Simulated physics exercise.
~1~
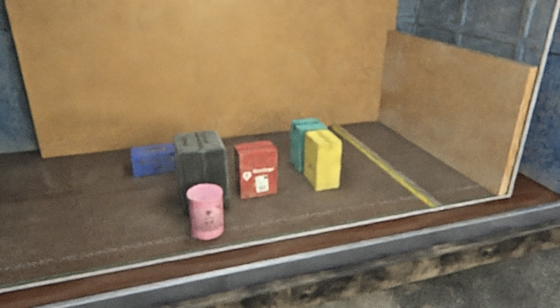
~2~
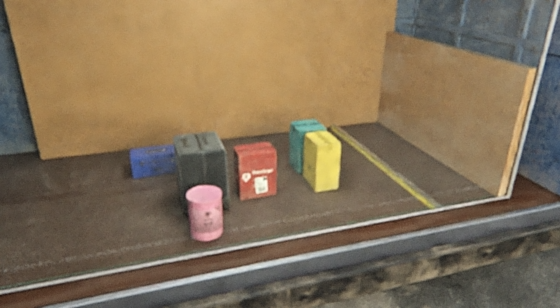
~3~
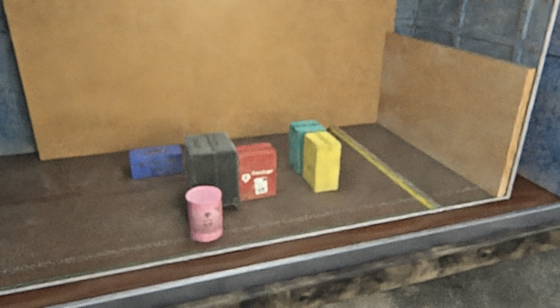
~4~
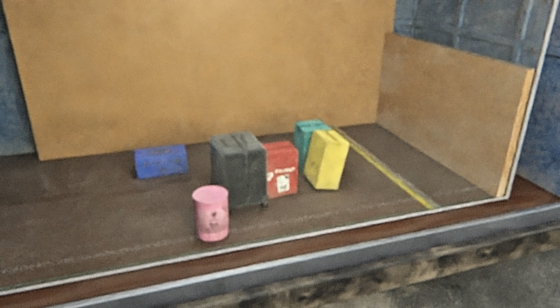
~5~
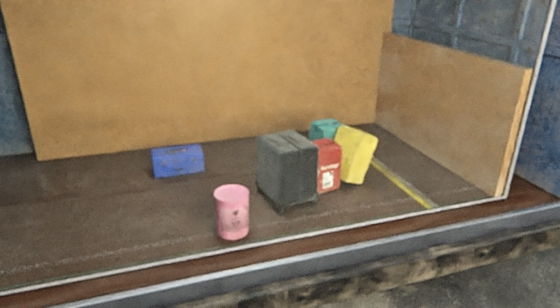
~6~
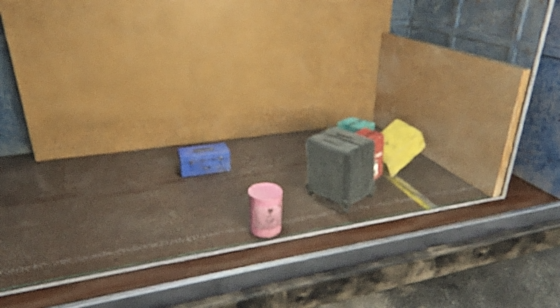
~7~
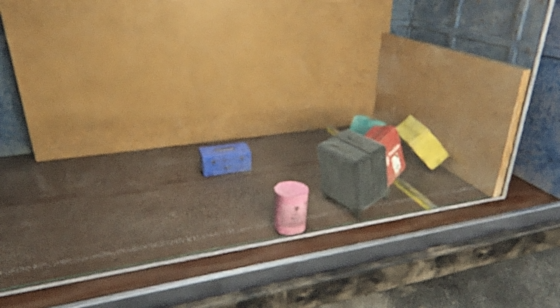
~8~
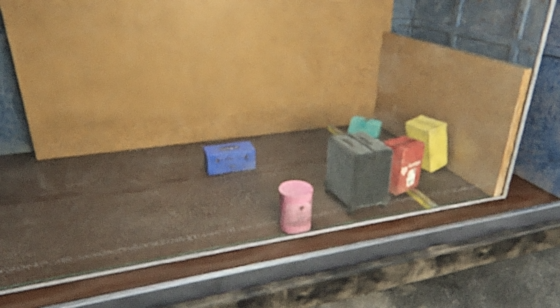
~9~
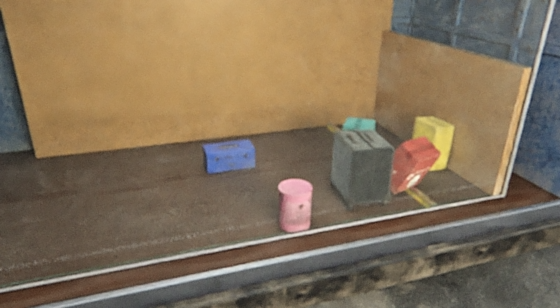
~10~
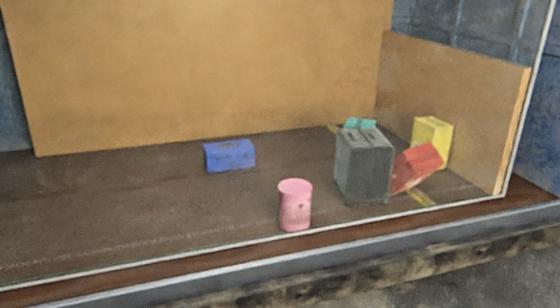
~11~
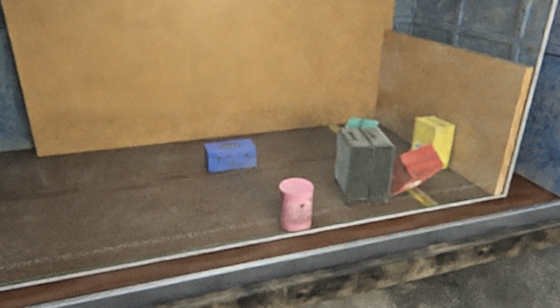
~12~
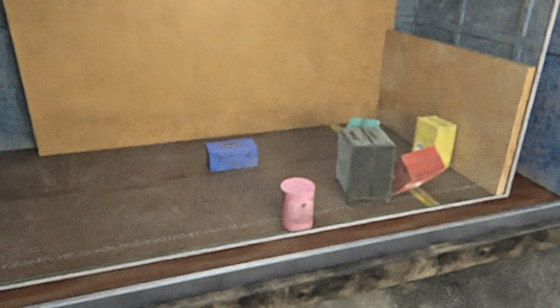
The open side of a box van's cargo bay, seen from outside and slightly above by a gently swaying camera, has a brown floor, tan boards and a yellow line toward the right. A blue toolbox, black wheeled case, red pack, teal pack, yellow pack and pink bucket stand loose. The black case rolls right into the red pack, and soon everything is sliding right. The yellow pack tips over across the line toward the right wall, while the bucket stays upright. The red pack tilts and settles leaning, short of the line, as the rest come to a stop.
